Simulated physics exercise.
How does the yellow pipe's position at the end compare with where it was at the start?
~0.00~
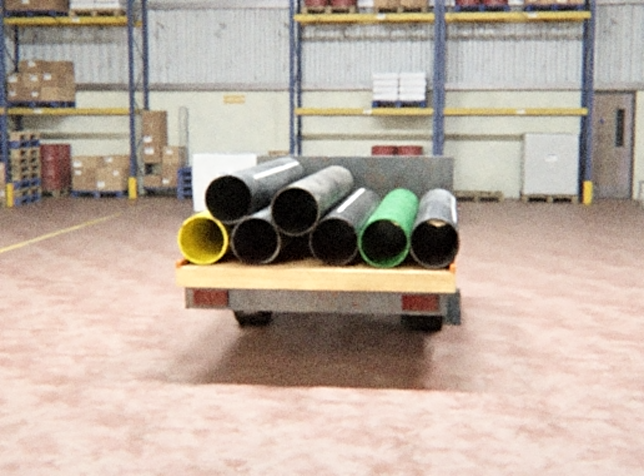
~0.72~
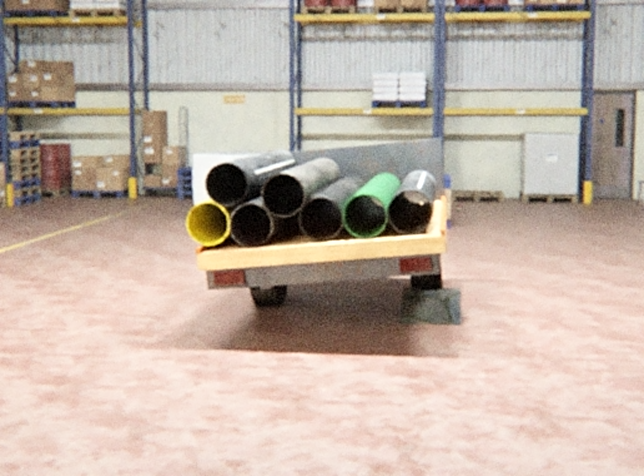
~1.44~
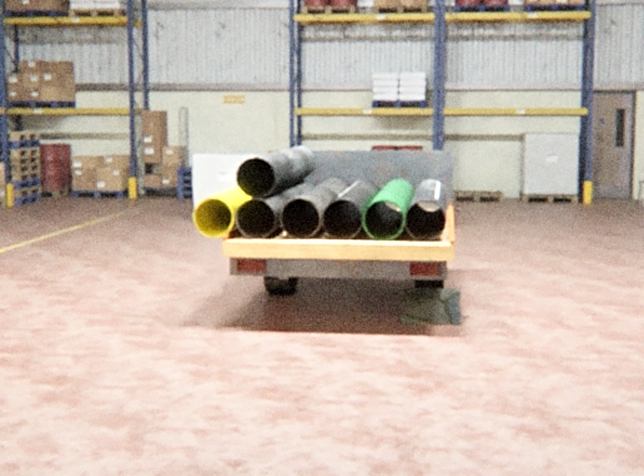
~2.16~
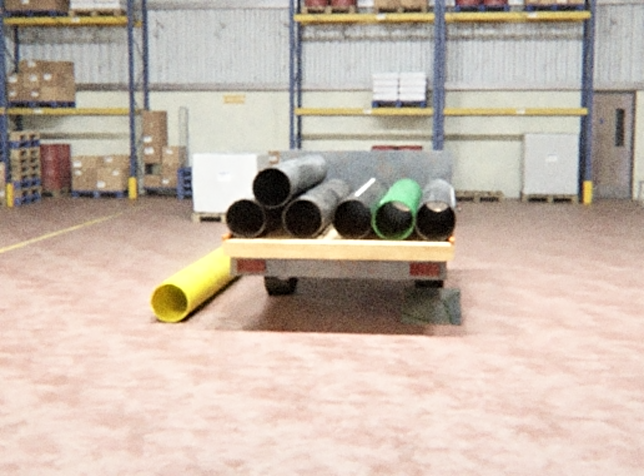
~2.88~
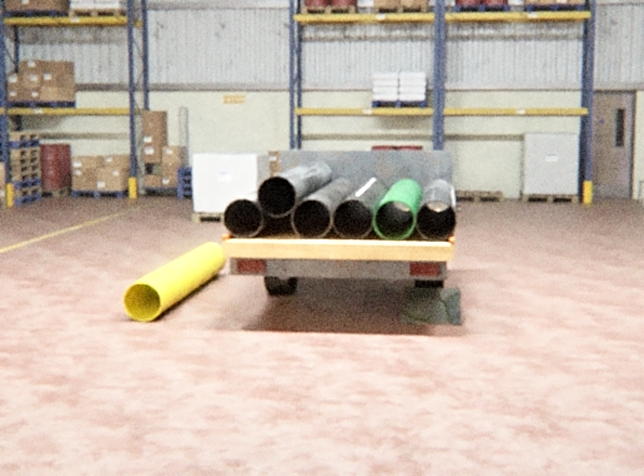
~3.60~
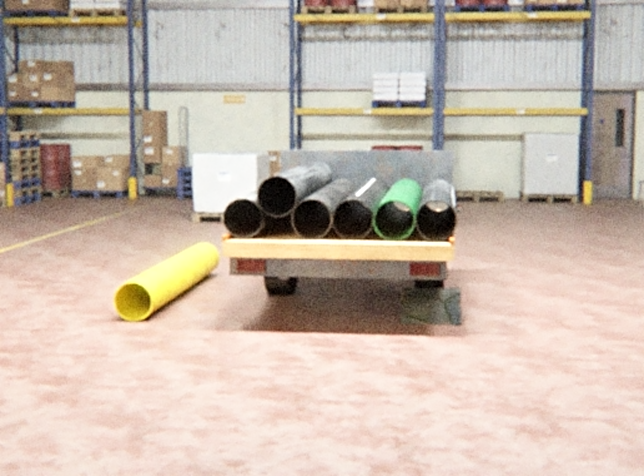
At the start the yellow pipe lies on the trailer deck at the left end of the load. By the end it is down on the warehouse floor to the left of the trailer.
